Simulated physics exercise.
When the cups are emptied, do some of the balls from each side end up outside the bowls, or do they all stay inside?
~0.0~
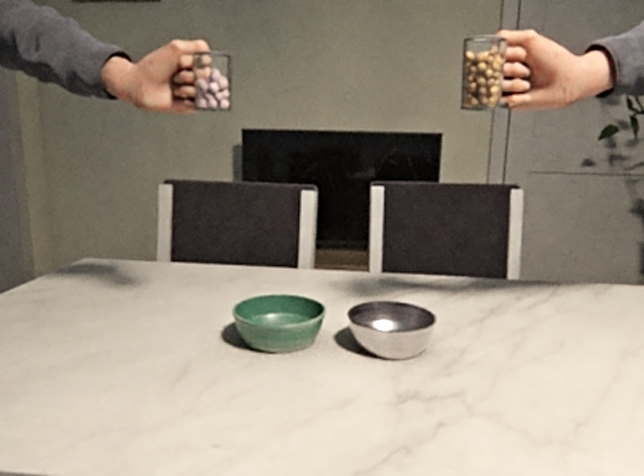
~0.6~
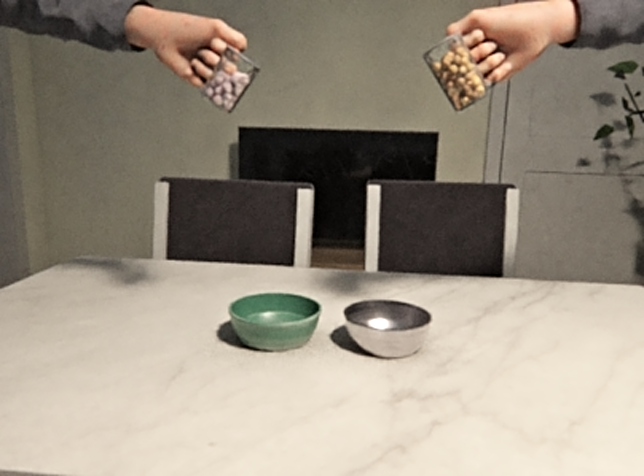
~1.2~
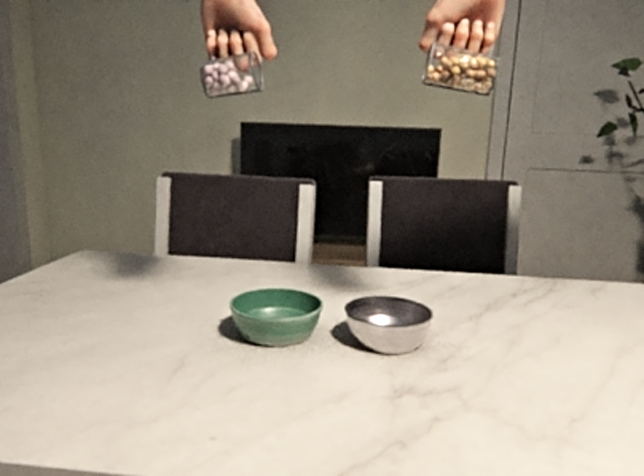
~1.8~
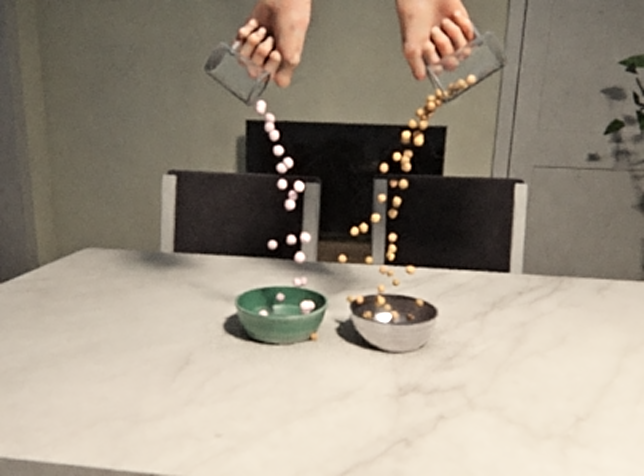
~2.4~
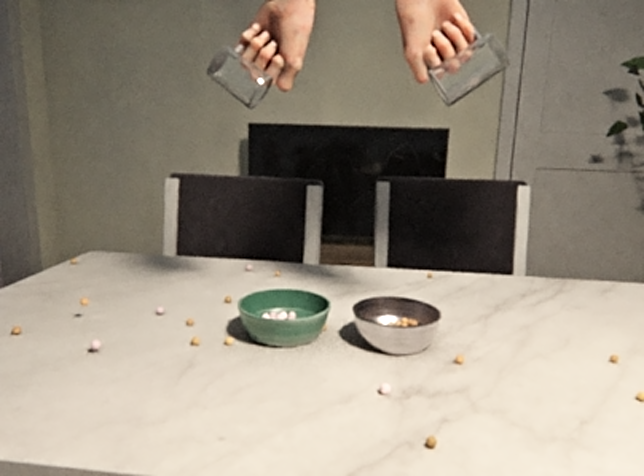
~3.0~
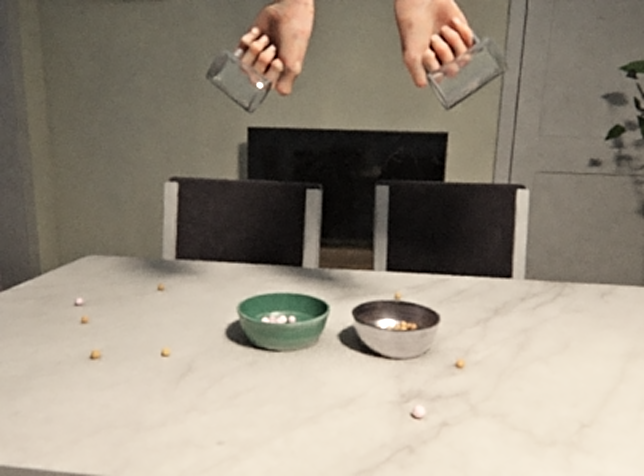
Some end up outside on both sides. Several balls from the left cup and several from the right cup miss or bounce out of the bowls.
